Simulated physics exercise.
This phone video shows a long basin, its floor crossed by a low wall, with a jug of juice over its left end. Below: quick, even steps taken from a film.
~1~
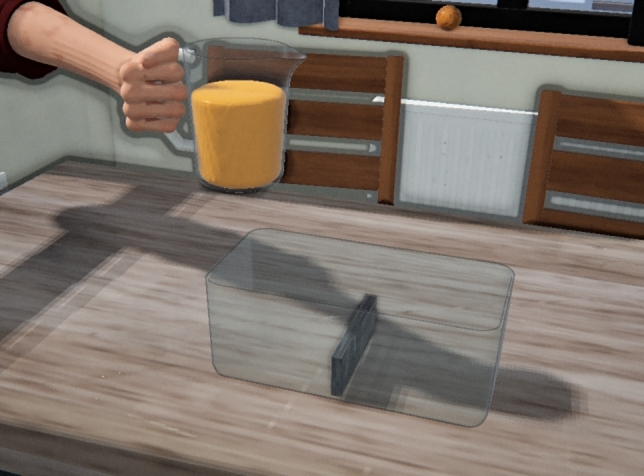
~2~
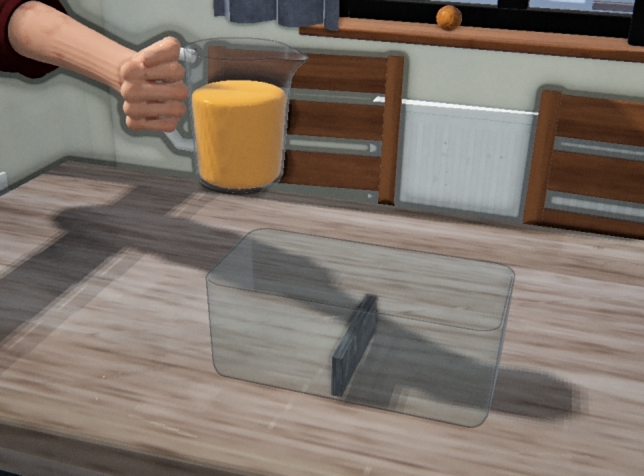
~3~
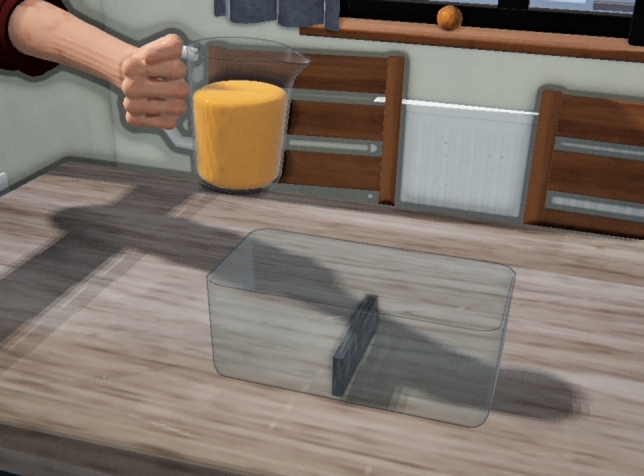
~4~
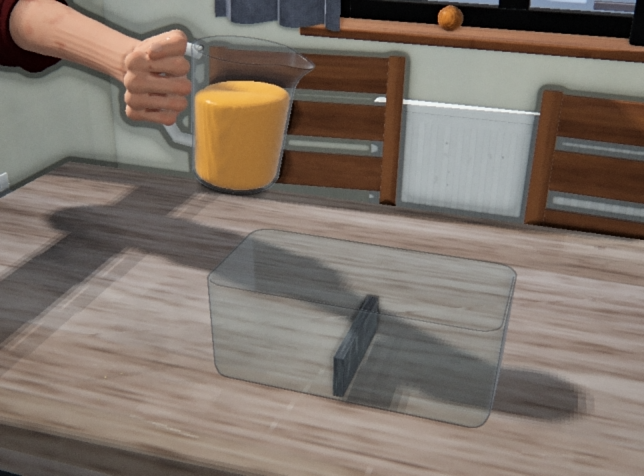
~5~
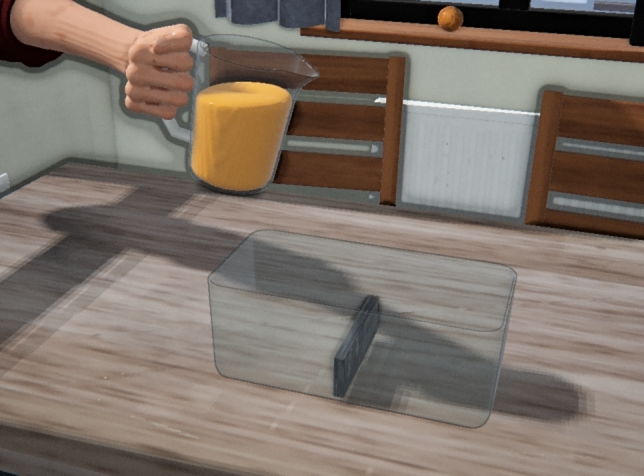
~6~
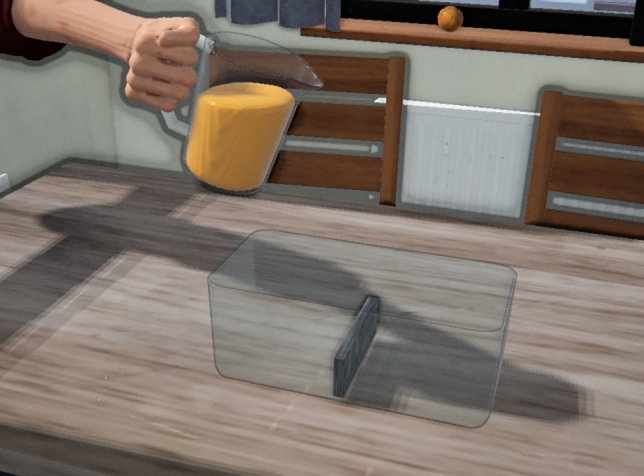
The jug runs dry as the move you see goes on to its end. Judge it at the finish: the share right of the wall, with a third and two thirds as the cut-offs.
At the finish, the right of the wall has a third to two thirds.
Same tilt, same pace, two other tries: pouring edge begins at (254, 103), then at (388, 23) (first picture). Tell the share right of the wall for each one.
First some 5, then 75 per cent.
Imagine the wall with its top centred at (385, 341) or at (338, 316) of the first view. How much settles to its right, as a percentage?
5 per cent, then 80 per cent, roughly.
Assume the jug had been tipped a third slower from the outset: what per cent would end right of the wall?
Somewhere near 65 percent.
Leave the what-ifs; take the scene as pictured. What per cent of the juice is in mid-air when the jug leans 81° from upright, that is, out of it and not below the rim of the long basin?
Near 15 in a hundred.
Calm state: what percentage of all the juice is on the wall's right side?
It comes to some 50 per cent.
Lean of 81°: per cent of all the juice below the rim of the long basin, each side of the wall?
Left 0, right 0.
A moment on, the jug is tipped on its side and 84 per cent is still to pour, 0 is left of the wall and 1 right of it.
Next, the jug is tipped right over and 22 per cent is still to pour, 17 is left of the wall and 37 right of it.
Then the jug is tipped right over and 1 per cent is still to pour, 44 is left of the wall and 52 right of it.
Later the jug is tipped right over and 0 per cent is still to pour, 46 is left of the wall and 52 right of it.
Finally, 46 per cent lies left of the wall, 52 right of it and 1 outside.
